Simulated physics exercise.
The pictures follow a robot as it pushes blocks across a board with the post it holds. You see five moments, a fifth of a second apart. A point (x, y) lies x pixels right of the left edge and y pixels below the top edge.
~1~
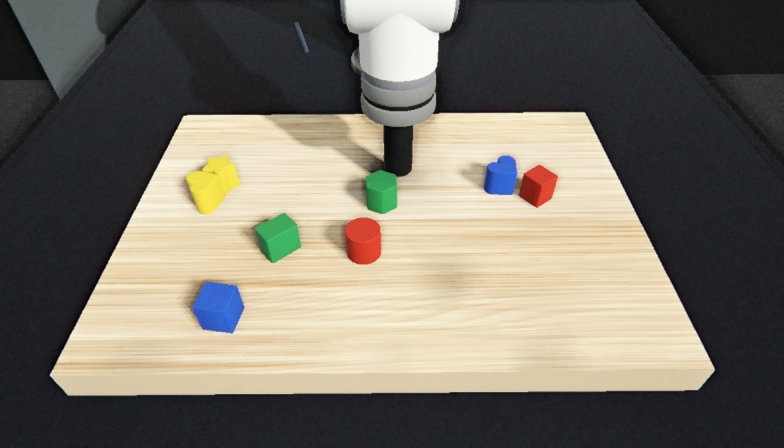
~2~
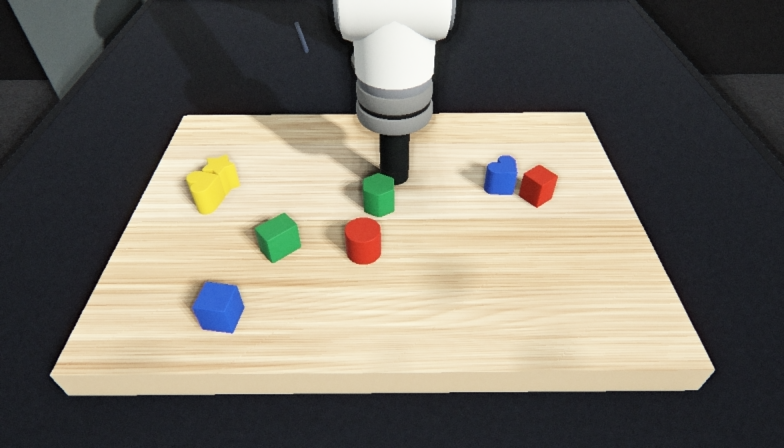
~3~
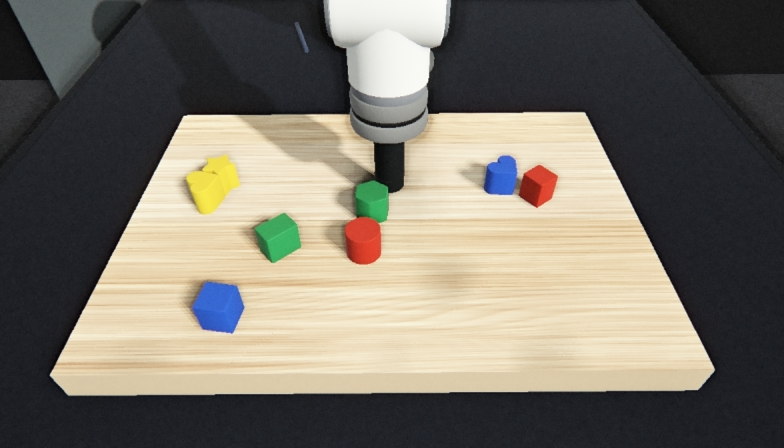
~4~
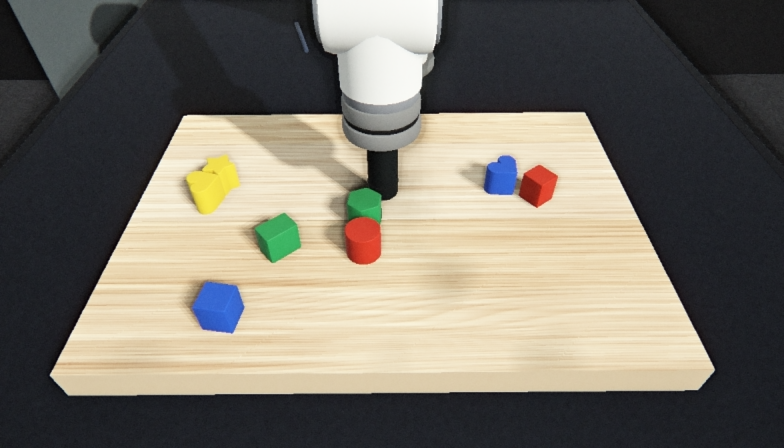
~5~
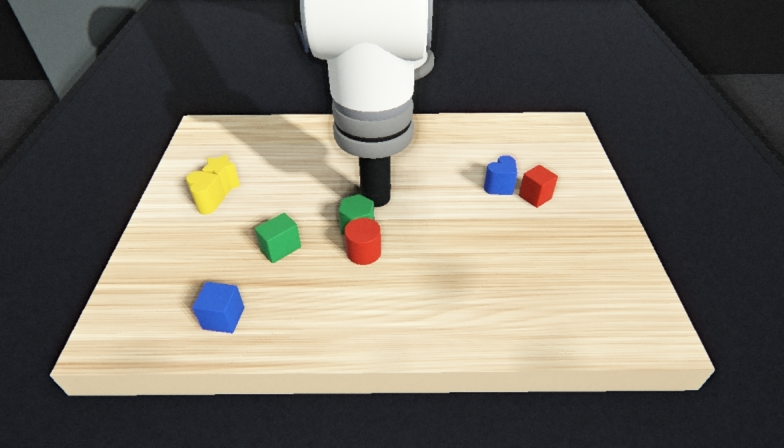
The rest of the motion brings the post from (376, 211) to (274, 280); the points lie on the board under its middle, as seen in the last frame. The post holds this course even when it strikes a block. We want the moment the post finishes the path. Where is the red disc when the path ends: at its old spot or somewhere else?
Once the post is done, the red disc is in a new spot.
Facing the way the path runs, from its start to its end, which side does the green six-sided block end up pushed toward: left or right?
It shifts to the left.
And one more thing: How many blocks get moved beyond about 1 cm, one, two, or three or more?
Blocks that move over 1 cm: Two.
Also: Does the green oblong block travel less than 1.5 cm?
Yes, it checks out.
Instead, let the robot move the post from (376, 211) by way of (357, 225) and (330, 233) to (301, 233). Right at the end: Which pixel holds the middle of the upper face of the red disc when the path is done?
It ends at (356, 242).
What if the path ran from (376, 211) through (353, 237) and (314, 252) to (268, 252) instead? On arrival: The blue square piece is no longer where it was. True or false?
That is false.
What follows on the original path. One third of the way, post (343, 219); green six-sided block (325, 230), turned 20° anticlockwise; red disc (356, 243).
Two thirds of the way, post (308, 242); green six-sided block (292, 258), turned 40° anticlockwise; red disc (356, 243).
At the end, post (271, 268); green oblong block not moved; green six-sided block (267, 287), turned 85° anticlockwise; red disc (356, 243).
